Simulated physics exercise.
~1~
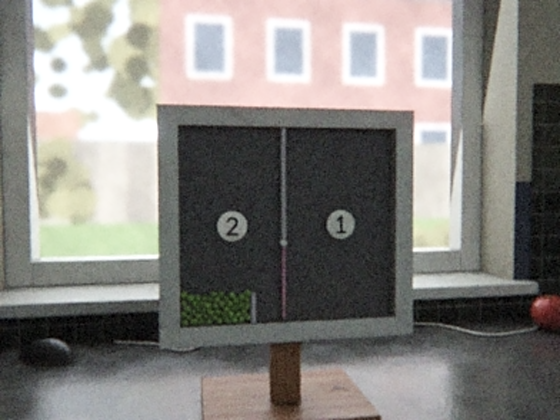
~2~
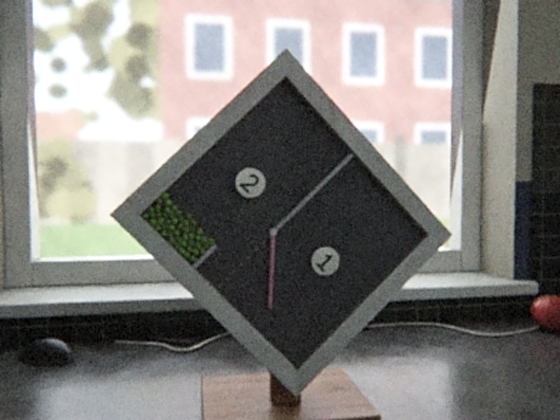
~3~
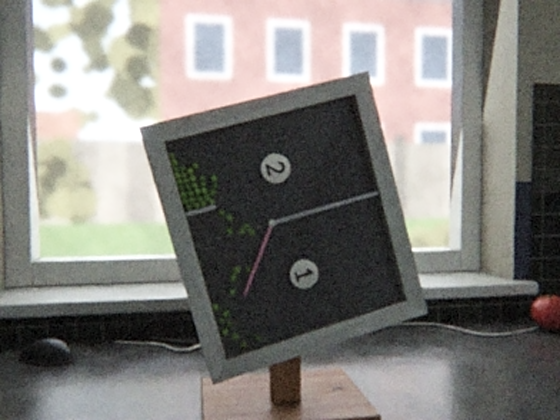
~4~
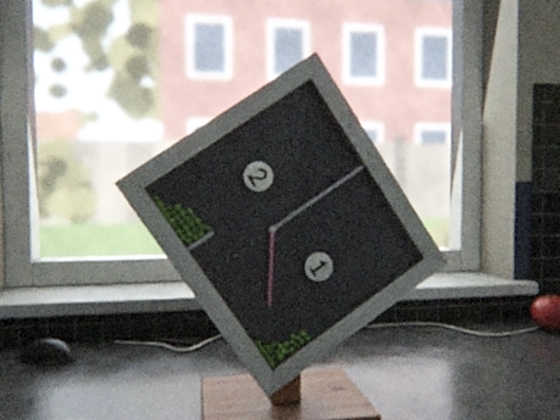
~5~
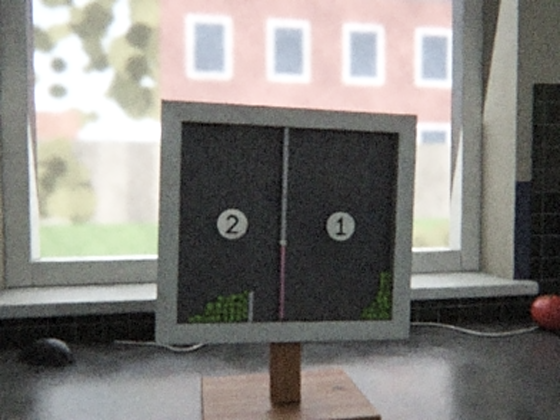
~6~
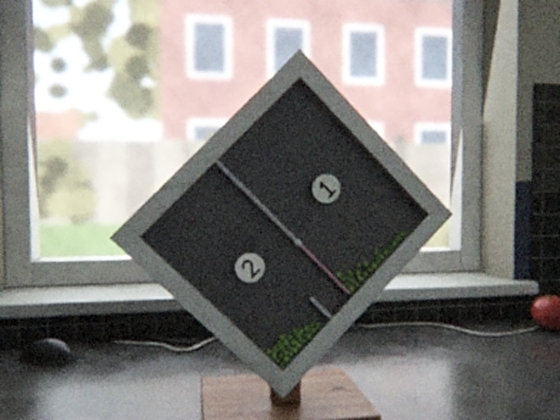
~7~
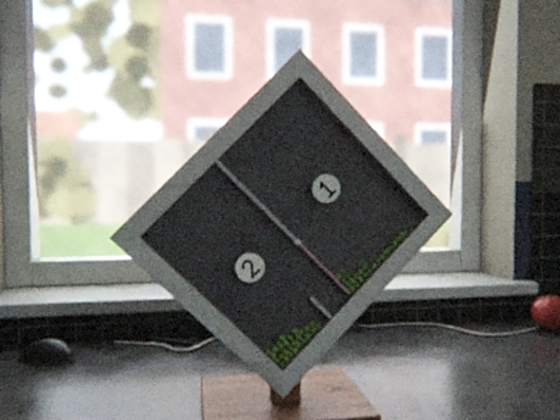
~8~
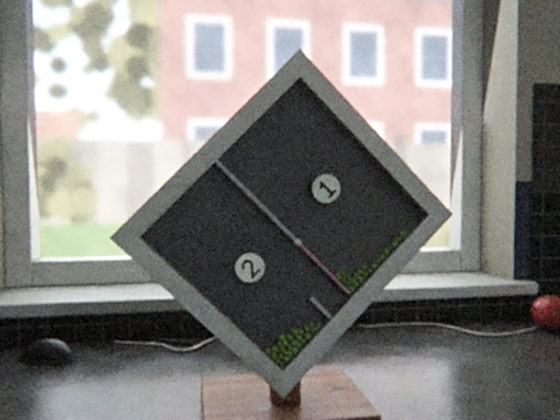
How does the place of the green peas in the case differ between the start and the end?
At the start the peas all lie together in the lower left corner of the level case. At the end they are split between the two sides, lying along the lower right edge of the tilted case, so their middle is farther to the right.
